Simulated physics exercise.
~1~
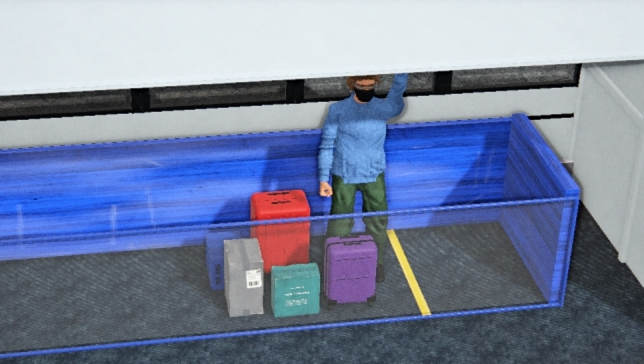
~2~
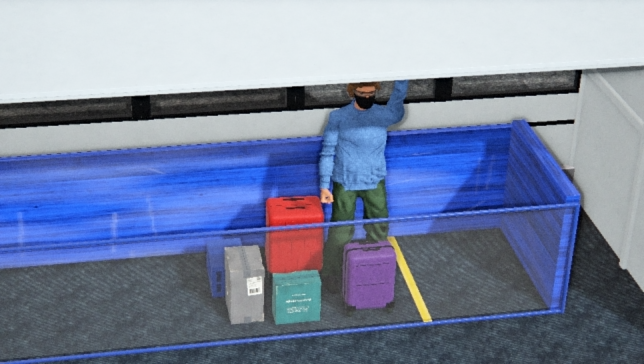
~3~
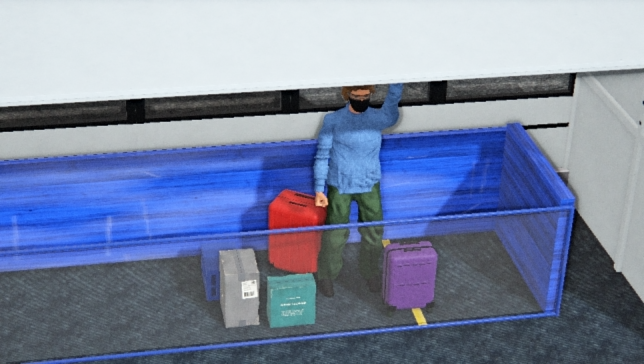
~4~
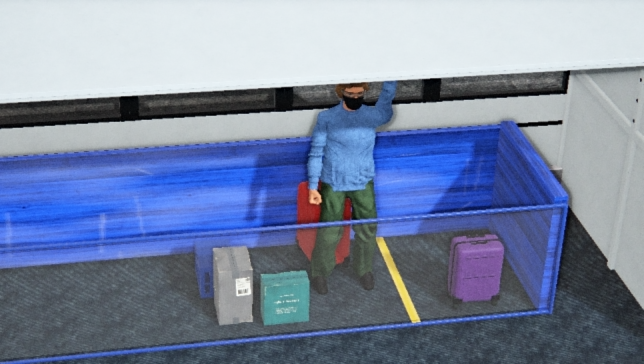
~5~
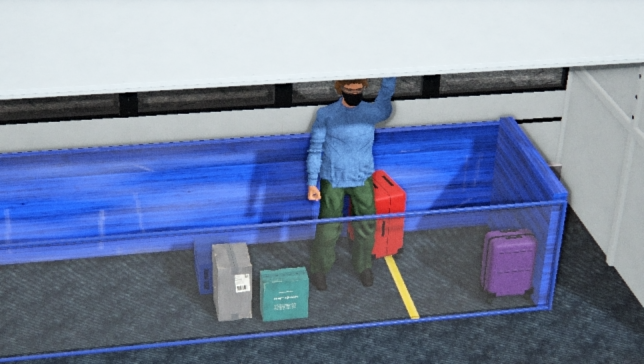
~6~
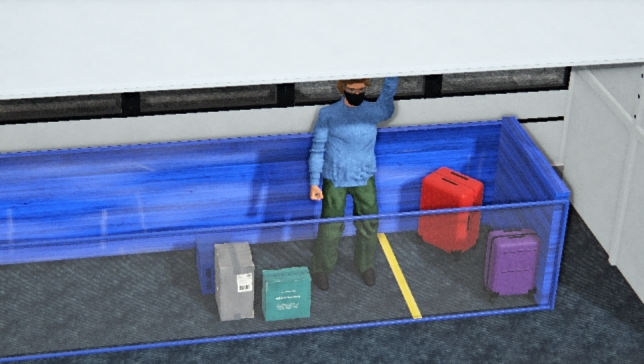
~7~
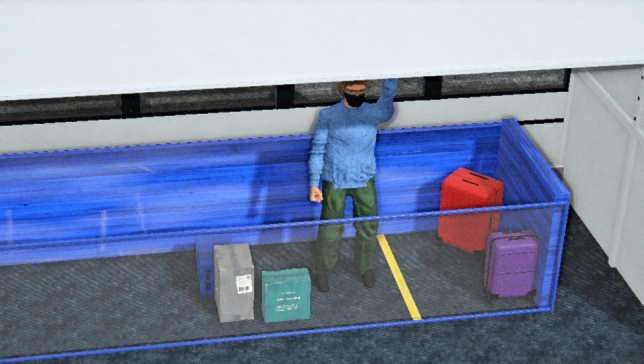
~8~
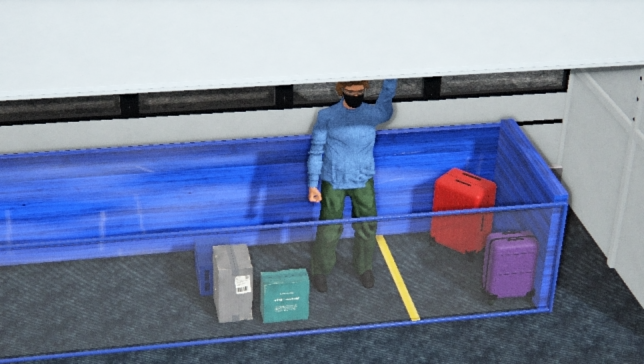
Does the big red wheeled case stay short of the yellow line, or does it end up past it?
The big red wheeled case ends up past the yellow line, standing upright near the purple case.
On a tram, purple then red cases roll right past the yellow line while others stay.
